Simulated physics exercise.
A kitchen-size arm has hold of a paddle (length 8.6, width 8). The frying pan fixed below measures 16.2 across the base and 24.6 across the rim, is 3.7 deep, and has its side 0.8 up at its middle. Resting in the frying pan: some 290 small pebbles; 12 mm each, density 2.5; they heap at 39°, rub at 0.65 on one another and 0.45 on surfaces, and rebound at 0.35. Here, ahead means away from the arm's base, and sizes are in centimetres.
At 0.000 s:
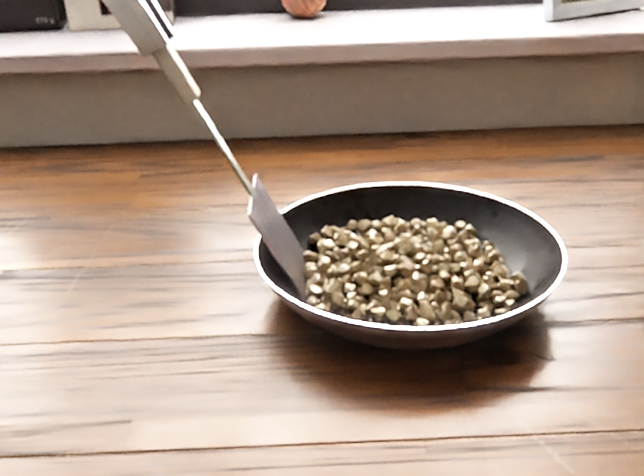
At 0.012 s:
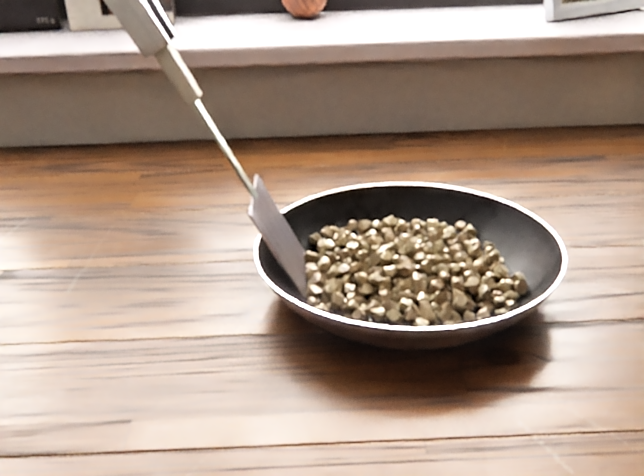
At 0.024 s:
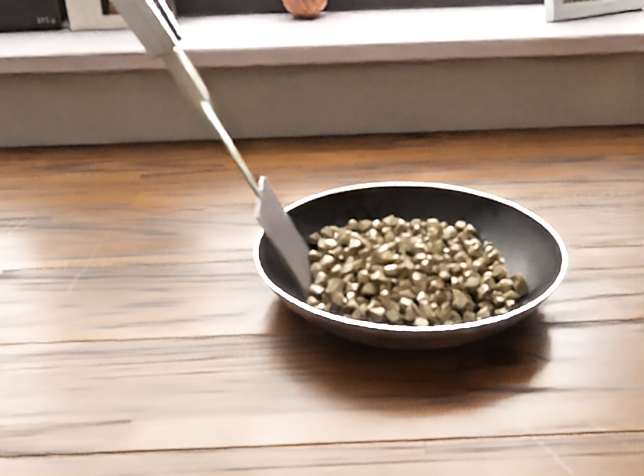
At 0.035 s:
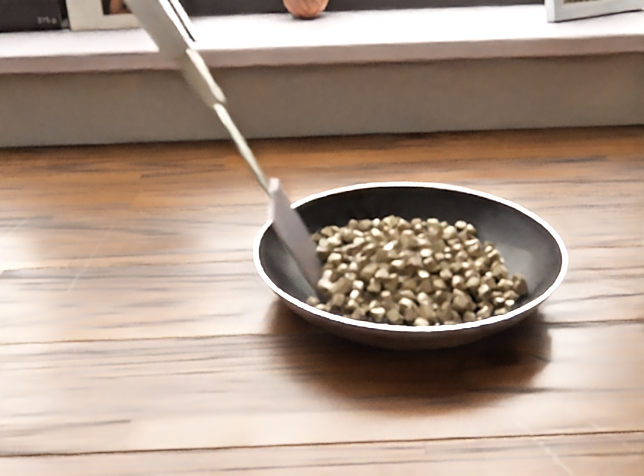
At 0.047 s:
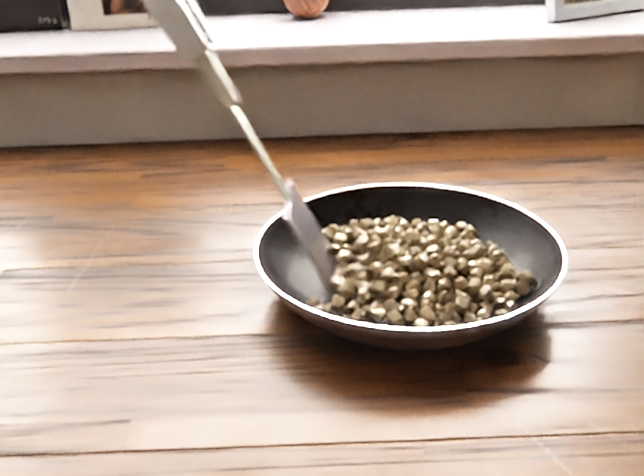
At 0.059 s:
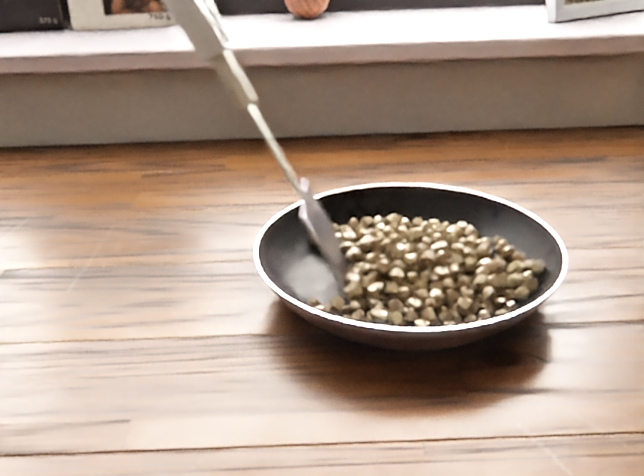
The video shows a paddle held by a mechanical arm resting at the left side of a dark frying pan of small pebbles on a wooden surface, then moving right and pushing the heap slightly toward the right.
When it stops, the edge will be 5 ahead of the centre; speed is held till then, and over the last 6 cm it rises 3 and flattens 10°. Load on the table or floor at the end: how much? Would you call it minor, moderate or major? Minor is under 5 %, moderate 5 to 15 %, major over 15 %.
I would call it moderate.
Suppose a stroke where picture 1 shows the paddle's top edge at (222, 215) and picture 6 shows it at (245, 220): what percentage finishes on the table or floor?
About 0 per cent.
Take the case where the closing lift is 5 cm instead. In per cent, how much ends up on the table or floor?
Result: Approx. 5 %.
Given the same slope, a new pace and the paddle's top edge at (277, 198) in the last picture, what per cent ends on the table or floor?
0 %.
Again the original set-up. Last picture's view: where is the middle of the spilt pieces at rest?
Around pixel (625, 268).
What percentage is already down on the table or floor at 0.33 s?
Roughly 8 percent of it.
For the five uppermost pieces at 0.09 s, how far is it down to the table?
They are some 4 cm up.
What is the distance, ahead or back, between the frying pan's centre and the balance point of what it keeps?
Offset forward: Around 4.5 cm.
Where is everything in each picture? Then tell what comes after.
Paddle top edge at (252, 193), sloping 64°; upper third of the load around (405, 262), from x 310 to 520, top at y 225; 290 in the frying pan, in the first picture.
Paddle top edge at (253, 193), sloping 64°; upper third of the load around (405, 263), from x 310 to 520, top at y 225, in the second picture.
Paddle top edge at (260, 195), sloping 64°; upper third of the load around (403, 264), from x 315 to 520, top at y 225, in the third picture.
Paddle top edge at (272, 197), sloping 64°; upper third of the load around (396, 264), from x 315 to 520, top at y 225, in the fourth picture.
Paddle top edge at (288, 197), sloping 64°; upper third of the load around (404, 260), from x 315 to 525, top at y 220, in the fifth picture.
Paddle top edge at (303, 197), sloping 64°; upper third of the load around (417, 259), from x 315 to 535, top at y 220; 290 in the frying pan, in the sixth picture.
After 0.09 s, sloping 64°, highest piece 4 above the table; 290 in the frying pan.
After 0.12 s, sloping 60°, highest piece 6 above the table; 289 in the frying pan, 1 on the blade or in flight.
After 0.33 s, sloping 54°, highest piece 5 above the table; 268 in the frying pan, 21 on the table or floor, 1 on the blade or in flight.
After 1.38 s, sloping 54°, highest piece 5 above the table; 267 in the frying pan, 23 on the table or floor.
At rest, 267 in the frying pan, 23 on the table or floor. That is 8 % on the table or floor.
